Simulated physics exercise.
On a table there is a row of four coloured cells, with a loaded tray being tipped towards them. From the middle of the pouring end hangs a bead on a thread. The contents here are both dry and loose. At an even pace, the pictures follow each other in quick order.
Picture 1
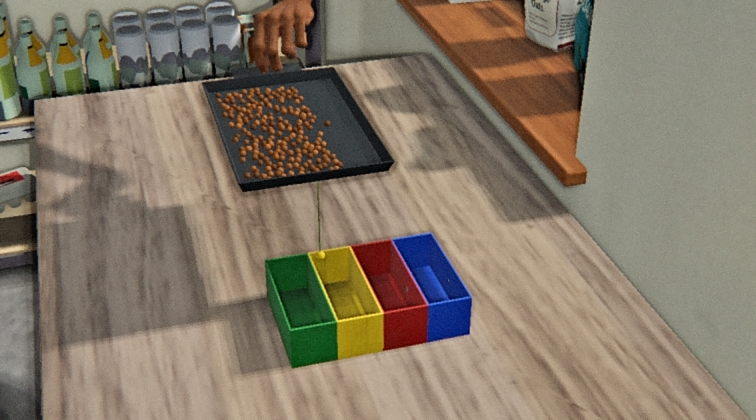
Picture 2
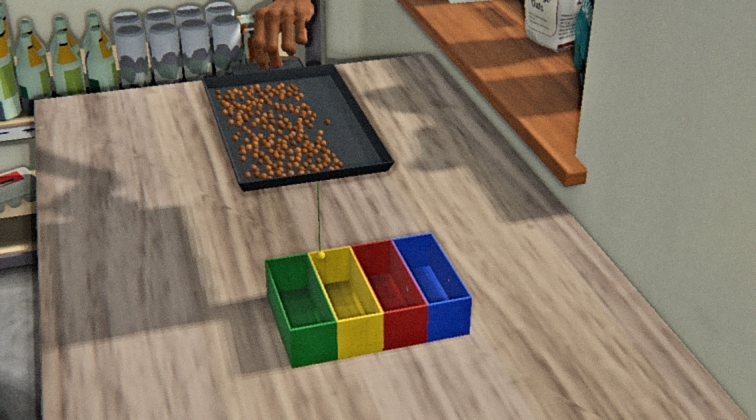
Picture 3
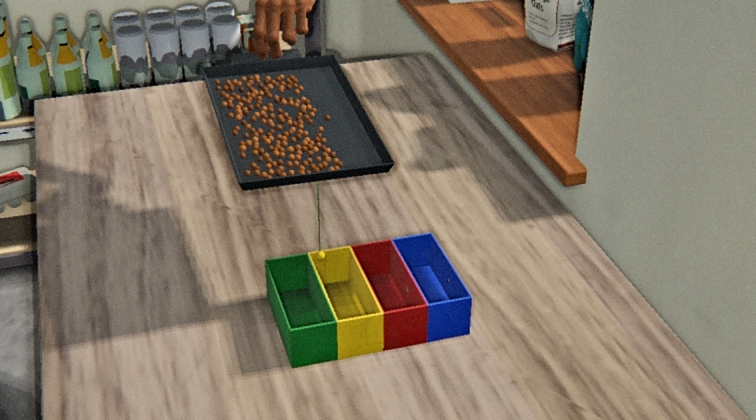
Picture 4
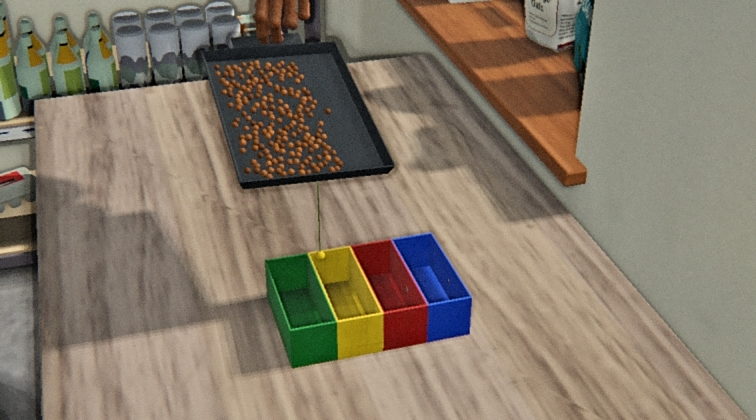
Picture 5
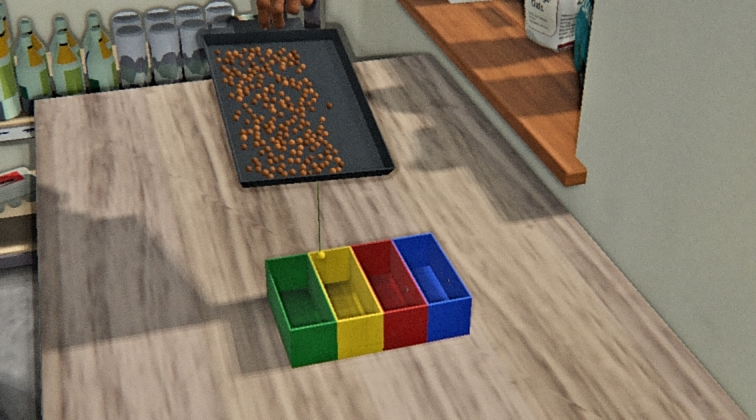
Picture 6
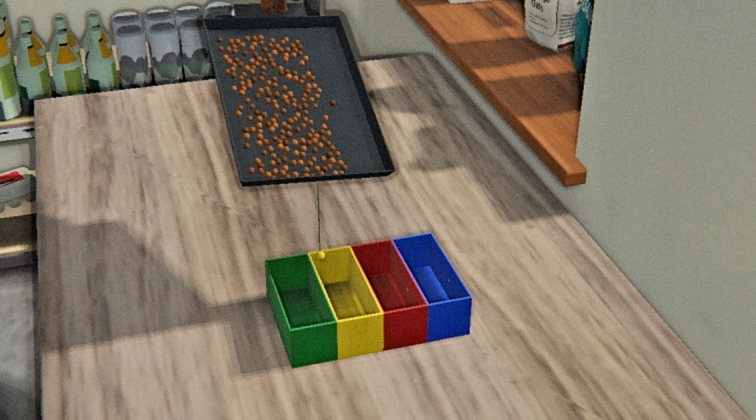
On a wooden table, a hand steadily raised the far end of a dark tray of small brown balls behind green, yellow, red and blue compartments, and the balls began shifting on the slanting tray.
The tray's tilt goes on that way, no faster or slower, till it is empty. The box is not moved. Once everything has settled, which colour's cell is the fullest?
The red cell is the fullest.
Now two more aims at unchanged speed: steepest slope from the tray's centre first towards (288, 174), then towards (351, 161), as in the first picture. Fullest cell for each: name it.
First try: The green cell; second try: The red cell.
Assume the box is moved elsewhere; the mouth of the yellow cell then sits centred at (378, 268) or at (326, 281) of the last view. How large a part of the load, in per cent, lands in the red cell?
In the first position around 20 percent, in the second around 40 percent.
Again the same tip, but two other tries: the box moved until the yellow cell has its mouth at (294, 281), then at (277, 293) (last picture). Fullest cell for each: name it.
Try one: That blue cell; try two: The blue cell.
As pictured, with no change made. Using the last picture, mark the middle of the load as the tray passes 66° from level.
Somewhere near pixel (363, 186).
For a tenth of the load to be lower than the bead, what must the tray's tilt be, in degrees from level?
About 65°.
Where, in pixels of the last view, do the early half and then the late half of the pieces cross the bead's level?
The opening part goes through (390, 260); what follows goes through (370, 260).
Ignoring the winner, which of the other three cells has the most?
The second spot goes to the cell in yellow.
Soon after the last picture, tray tipped steeply; about half on the tray; a small part in the red cell; a small part in the blue cell; a stray few in the yellow cell; about a quarter falling or outside the box.
A little later, tray tipped past a quarter turn; about half in the red cell; about a quarter in the yellow cell; a small part in the blue cell; a stray few in the green cell; a small part falling or outside the box.
Later still, tray tipped past a quarter turn; about half in the red cell; about a quarter in the yellow cell; a small part in the blue cell; a stray few in the green cell; a small part falling or outside the box.
At rest, tray tipped past a quarter turn; about half in the red cell; about a quarter in the yellow cell; a small part in the blue cell; a stray few in the green cell; a small part outside the box.
